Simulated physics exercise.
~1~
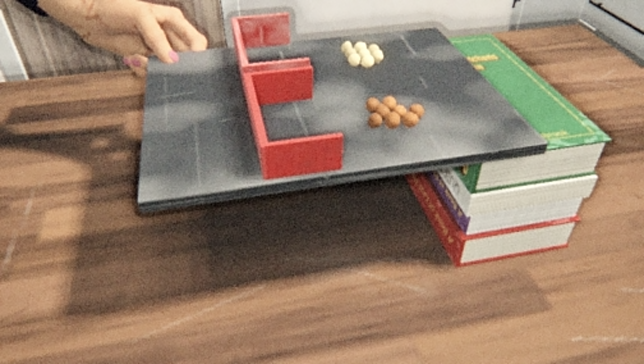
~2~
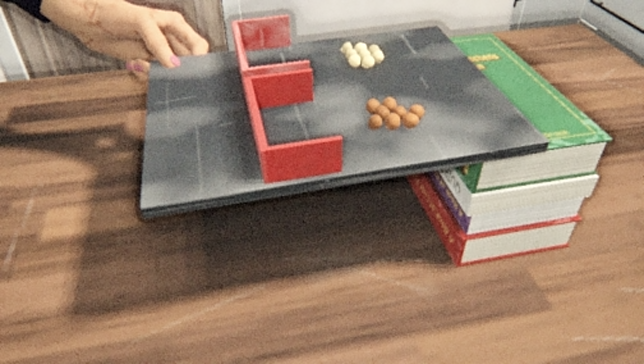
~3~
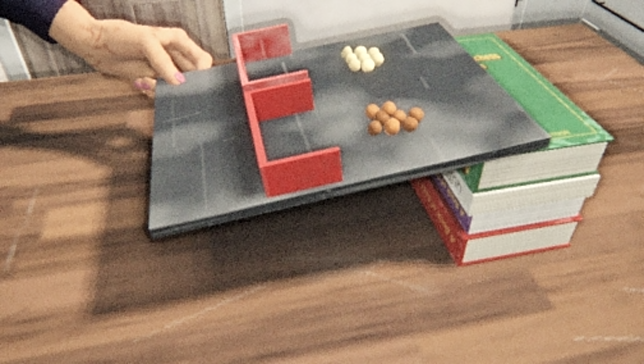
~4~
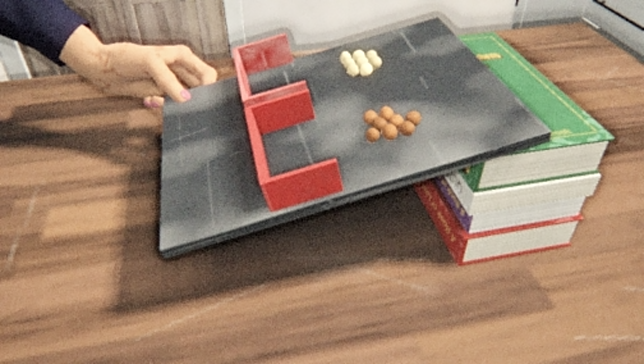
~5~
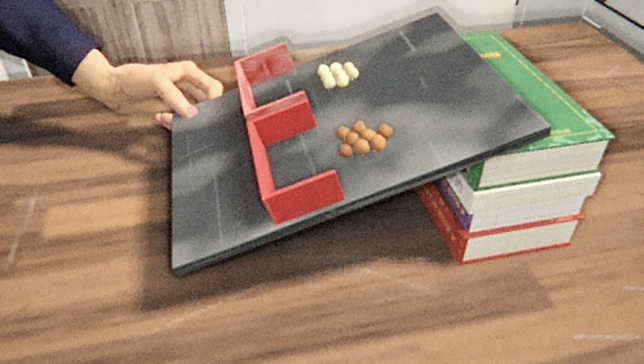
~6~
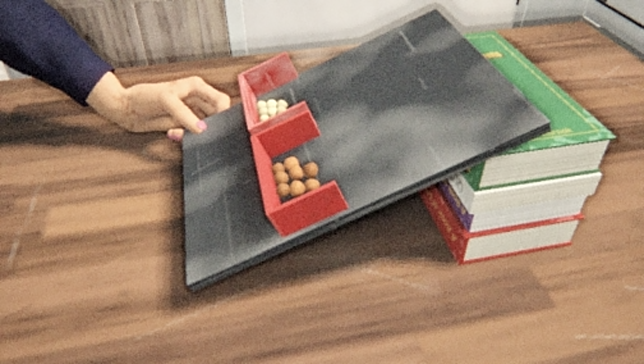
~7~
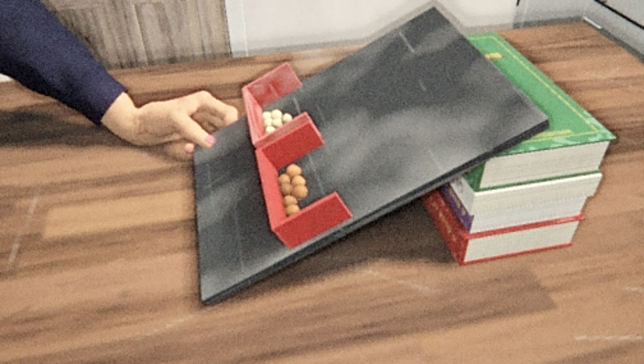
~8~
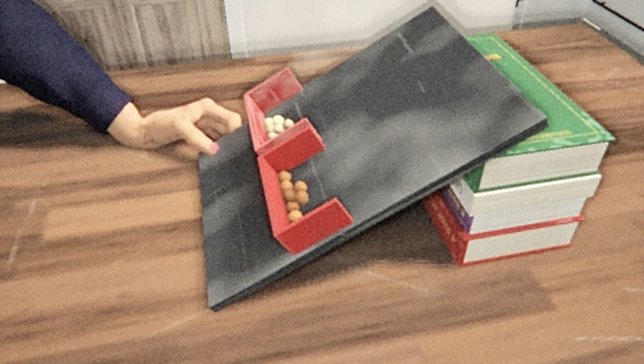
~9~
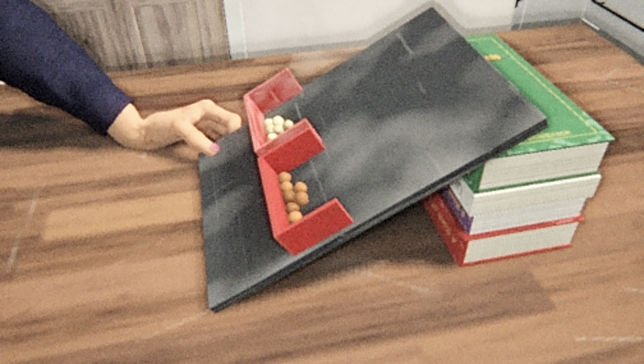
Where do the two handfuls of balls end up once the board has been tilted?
The orange-brown handful is stopped by the nearer red fence, and the cream handful is stopped by the farther red fence.
